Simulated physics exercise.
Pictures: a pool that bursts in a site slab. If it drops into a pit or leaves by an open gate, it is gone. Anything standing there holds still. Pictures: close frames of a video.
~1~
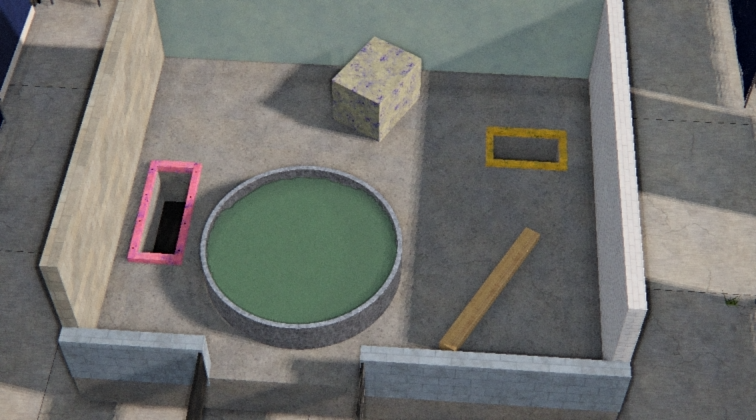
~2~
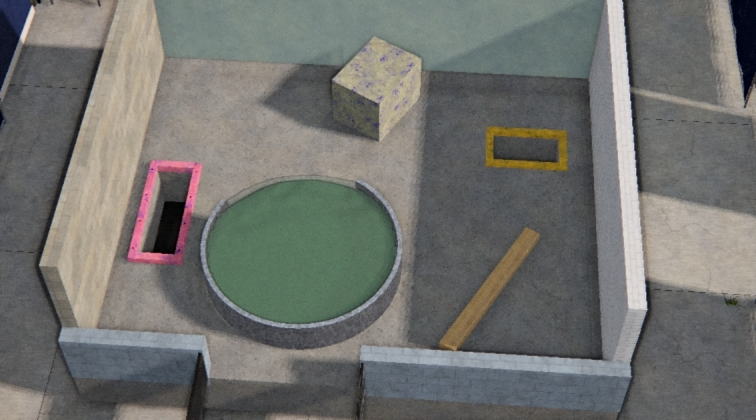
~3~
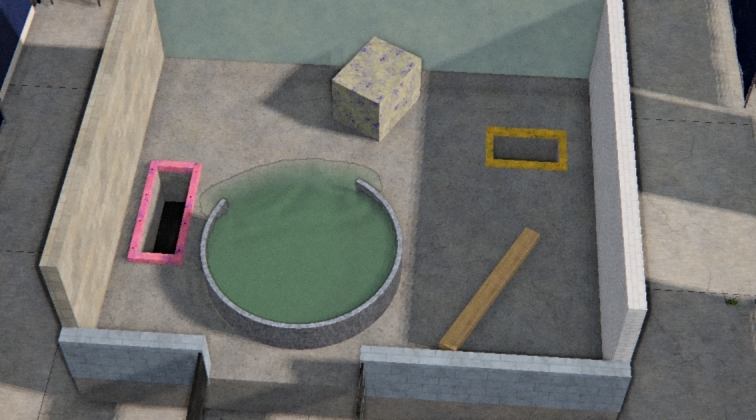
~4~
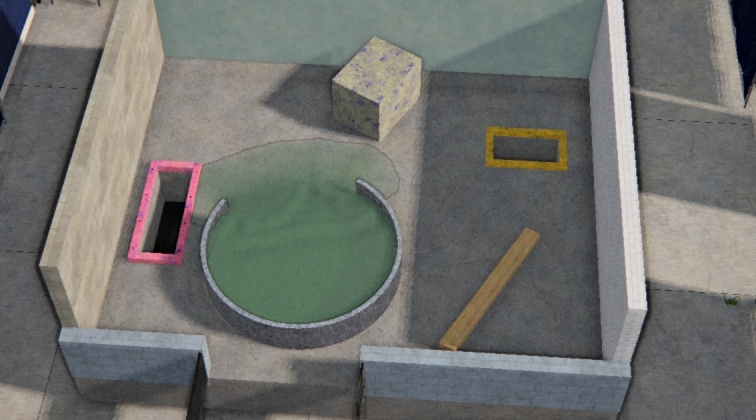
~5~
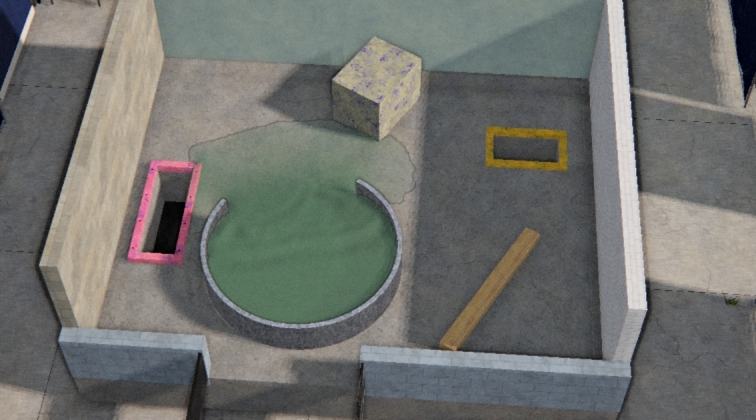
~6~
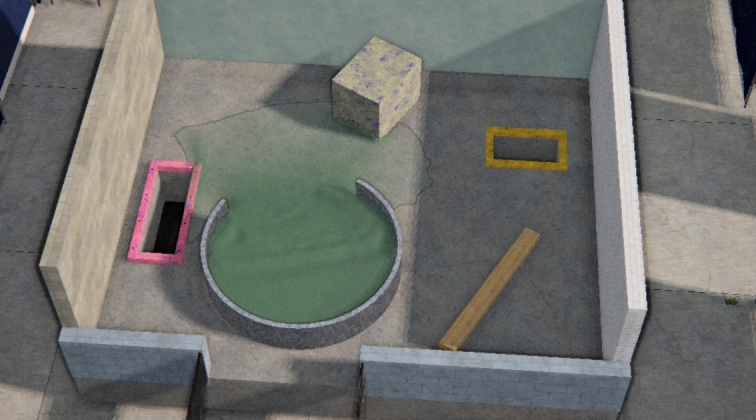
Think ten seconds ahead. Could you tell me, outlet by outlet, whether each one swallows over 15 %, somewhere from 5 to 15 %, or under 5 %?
Sure: The gate swallows under 5 %, the pink pit swallows from 5 to 15 %, the yellow pit swallows under 5 %.
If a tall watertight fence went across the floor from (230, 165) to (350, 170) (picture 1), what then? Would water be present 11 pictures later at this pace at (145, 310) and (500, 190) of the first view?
First spot not reached; second spot swamped.
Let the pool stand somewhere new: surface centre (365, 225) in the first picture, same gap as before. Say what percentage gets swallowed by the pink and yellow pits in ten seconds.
Ten seconds on: Pink pit 6 percent, yellow pit 6 percent.
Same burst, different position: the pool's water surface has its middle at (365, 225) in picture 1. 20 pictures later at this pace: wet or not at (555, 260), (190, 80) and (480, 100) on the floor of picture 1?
Okay, first one high and dry, second one got wet, last one got wet.
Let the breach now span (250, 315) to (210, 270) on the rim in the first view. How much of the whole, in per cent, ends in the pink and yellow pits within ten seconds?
Pink 14 %, yellow 0 %.
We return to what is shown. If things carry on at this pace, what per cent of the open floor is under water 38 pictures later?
That works out at 70 %.
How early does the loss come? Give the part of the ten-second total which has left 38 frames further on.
Close to 55 out of every hundred.
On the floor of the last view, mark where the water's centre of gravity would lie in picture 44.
I'd mark it close to (295, 171).
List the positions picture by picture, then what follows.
The first frame shows the round tank at (302, 246) is whole and still.
In the second frame, the front is at a hidden place, out from the gap on the round tank's far side.
In the third frame, water pours out on the round tank's far side and has run to (374, 180).
In the fourth frame, the front is at (389, 172), out from the gap on the round tank's far side.
In the fifth frame, water pours out on the round tank's far side and has run to (402, 156).
In the sixth frame, the front is at (410, 137), out from the gap on the round tank's far side.
A moment on, water covers 35 % of the floor; the gate 0 %, the pink pit 1 %, the yellow pit 0 %.
Next, water covers 40 % of the floor; the gate 0 %, the pink pit 1 %, the yellow pit 0 %.
Then, water covers 50 % of the floor; the gate 0 %, the pink pit 1 %, the yellow pit 0 %.
Later, water covers 70 % of the floor; the gate 0 %, the pink pit 7 %, the yellow pit 1 %.
In the end, water covers 95 % of the floor; the gate 2 %, the pink pit 9 %, the yellow pit 2 %.
